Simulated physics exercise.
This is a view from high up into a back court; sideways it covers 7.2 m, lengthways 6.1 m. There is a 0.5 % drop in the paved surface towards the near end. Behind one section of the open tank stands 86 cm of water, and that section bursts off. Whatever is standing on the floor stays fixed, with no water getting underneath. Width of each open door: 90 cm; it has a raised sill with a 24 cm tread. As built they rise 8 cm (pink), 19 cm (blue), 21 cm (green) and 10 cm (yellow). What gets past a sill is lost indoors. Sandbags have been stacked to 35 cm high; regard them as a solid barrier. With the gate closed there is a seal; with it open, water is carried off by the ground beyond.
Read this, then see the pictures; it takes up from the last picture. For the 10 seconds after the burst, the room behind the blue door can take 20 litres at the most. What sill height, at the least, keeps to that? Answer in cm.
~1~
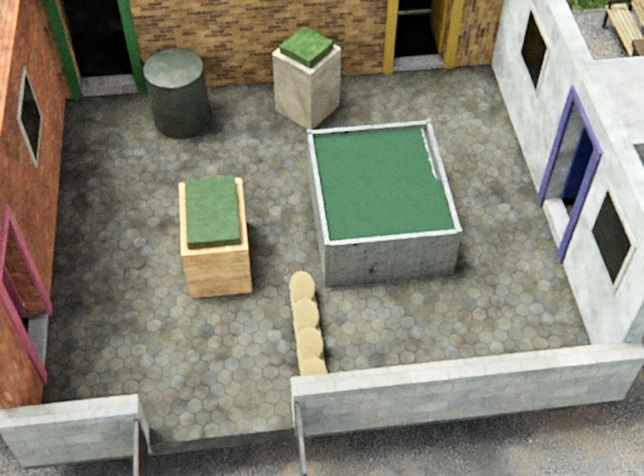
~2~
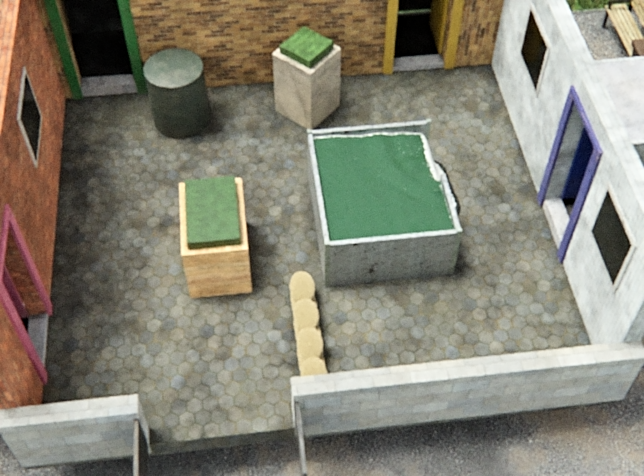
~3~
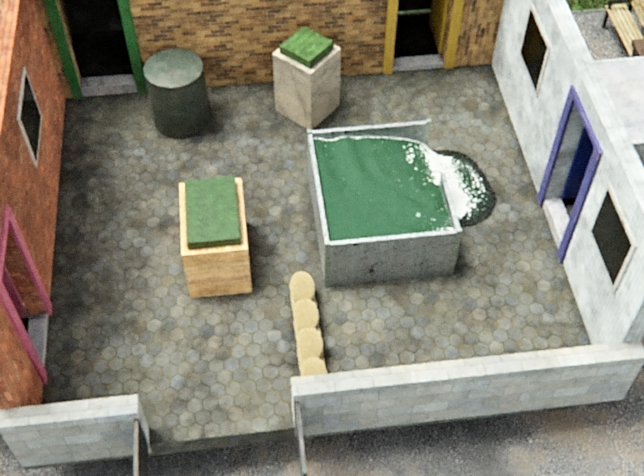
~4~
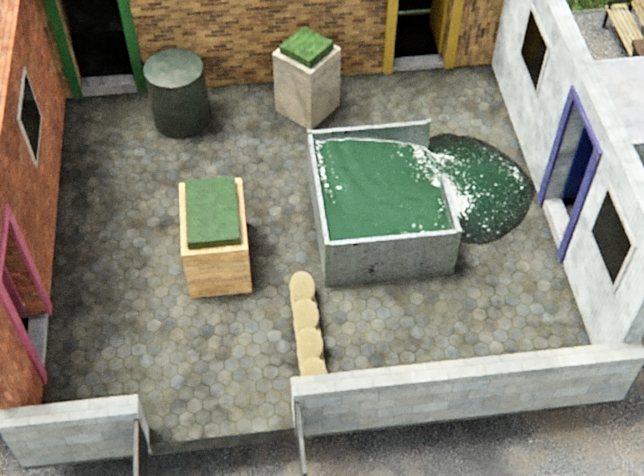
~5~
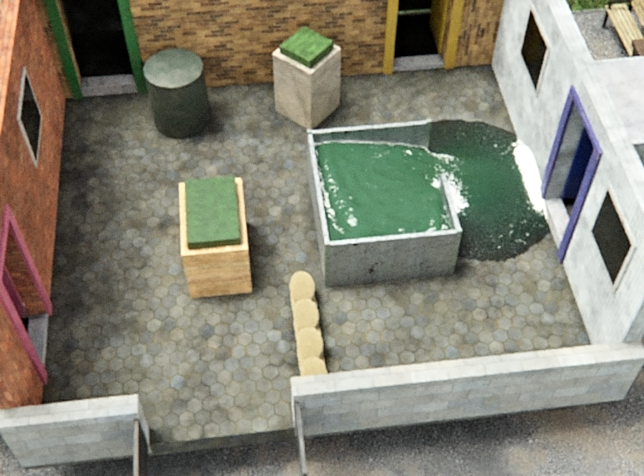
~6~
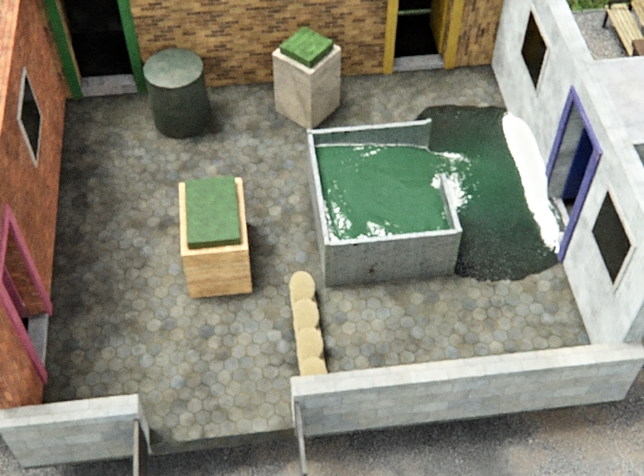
I would say about 29 cm.
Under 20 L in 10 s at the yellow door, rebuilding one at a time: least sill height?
I'd raise yellow to close to 19 cm.
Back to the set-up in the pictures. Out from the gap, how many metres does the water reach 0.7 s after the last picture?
Distance from gap: Approx. 3.6 m.
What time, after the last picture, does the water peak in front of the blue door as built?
Around 0.6 s, give or take.
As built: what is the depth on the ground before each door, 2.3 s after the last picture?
Centimetres: Pink = 0, blue = 22, green = 0, yellow = 20.
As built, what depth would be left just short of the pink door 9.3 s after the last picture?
3.5 cm.
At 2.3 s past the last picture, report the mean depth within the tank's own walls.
Around 34 cm deep on average.
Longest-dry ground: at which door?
Pink, last of all.
Then, 0.7 s after the last picture water covers 15 % of the floor, deepest (53 cm) near (519, 172); 30 cm at the blue door, 19 litres in over its 19 cm sill.
Then, 2.3 s after the last picture water covers 35 % of the floor, deepest (32 cm) near (489, 84); 22 cm at the blue door, 70 litres in over its 19 cm sill.
Then, 9.3 s after the last picture water covers 90 % of the floor, deepest (15 cm) near (340, 380); 9 cm at the blue door, 78 litres in over its 19 cm sill.
At the blue door as built, the water peaked near 30 cm, 0.5 s after the last picture.
Run again over the same 10 s with other heights there, 39 litres in over 24.5 cm, 8 litres over 33 cm. The limit of 20 litres is kept from about 29 cm up.
